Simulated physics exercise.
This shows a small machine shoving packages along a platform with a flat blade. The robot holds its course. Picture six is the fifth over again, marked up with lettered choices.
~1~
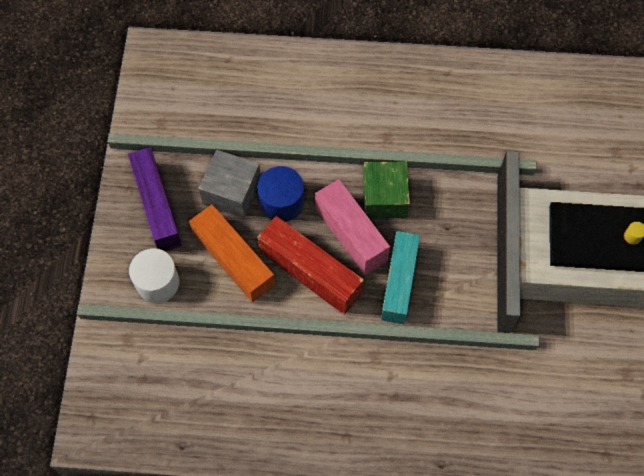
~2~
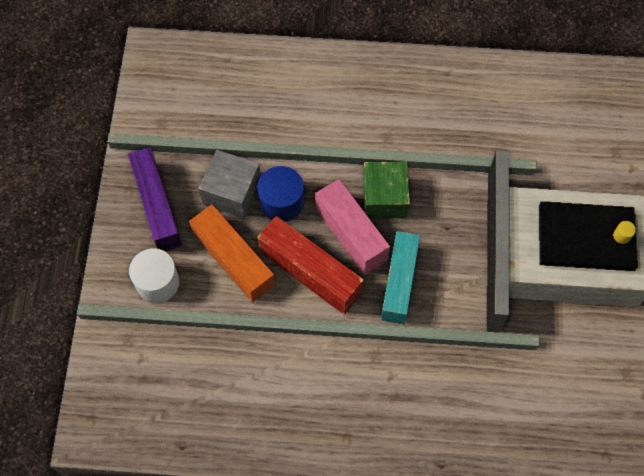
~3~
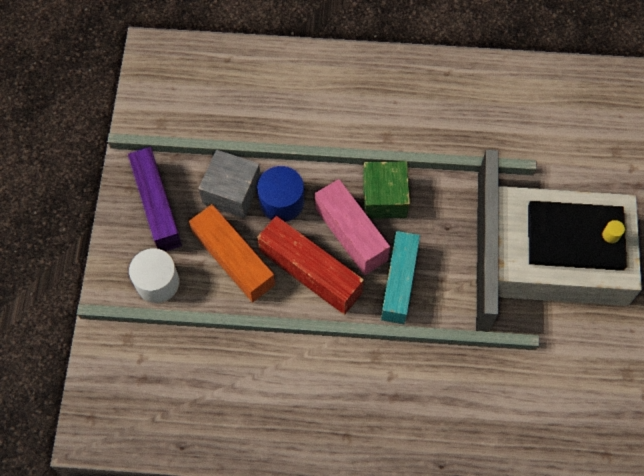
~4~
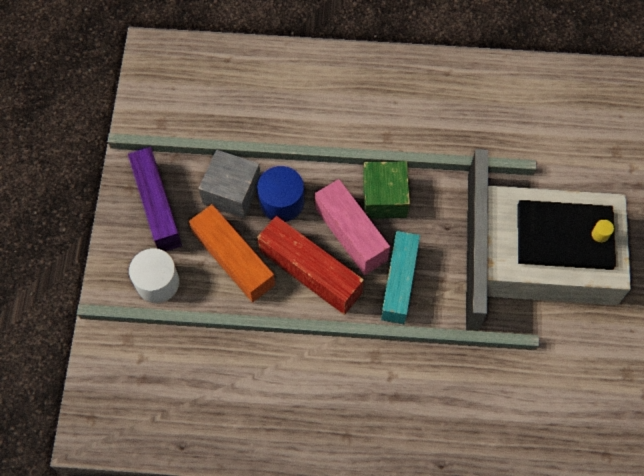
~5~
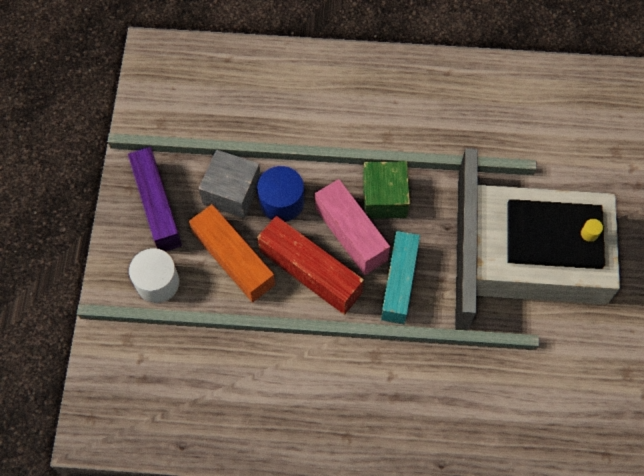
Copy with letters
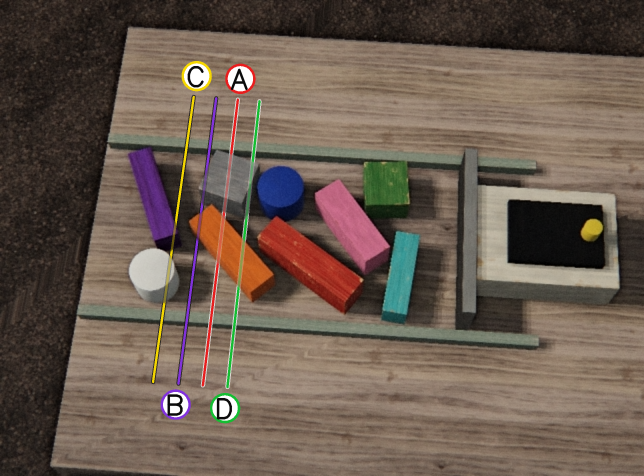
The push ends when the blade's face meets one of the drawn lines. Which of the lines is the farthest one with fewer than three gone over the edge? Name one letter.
No farther than A.
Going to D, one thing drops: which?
It is the purple stick.
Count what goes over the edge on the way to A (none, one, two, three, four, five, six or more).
By then, two.
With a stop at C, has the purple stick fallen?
Yes.
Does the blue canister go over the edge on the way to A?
No.
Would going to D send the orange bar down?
By then, no.
On the marked copy, A at (221, 234); B at (198, 232); C at (175, 231); D at (244, 235).
Taking A. A third of the way, robot (457, 227); blue canister (273, 195); green crate (353, 187).
Two thirds of the way, robot (367, 221); purple stick (120, 208); grey crate (146, 173).
When it is over, robot (299, 216); purple stick over the edge; grey crate over the edge; two fallen.
As for the rest, B drops three; C drops five; D is within the limit but short.
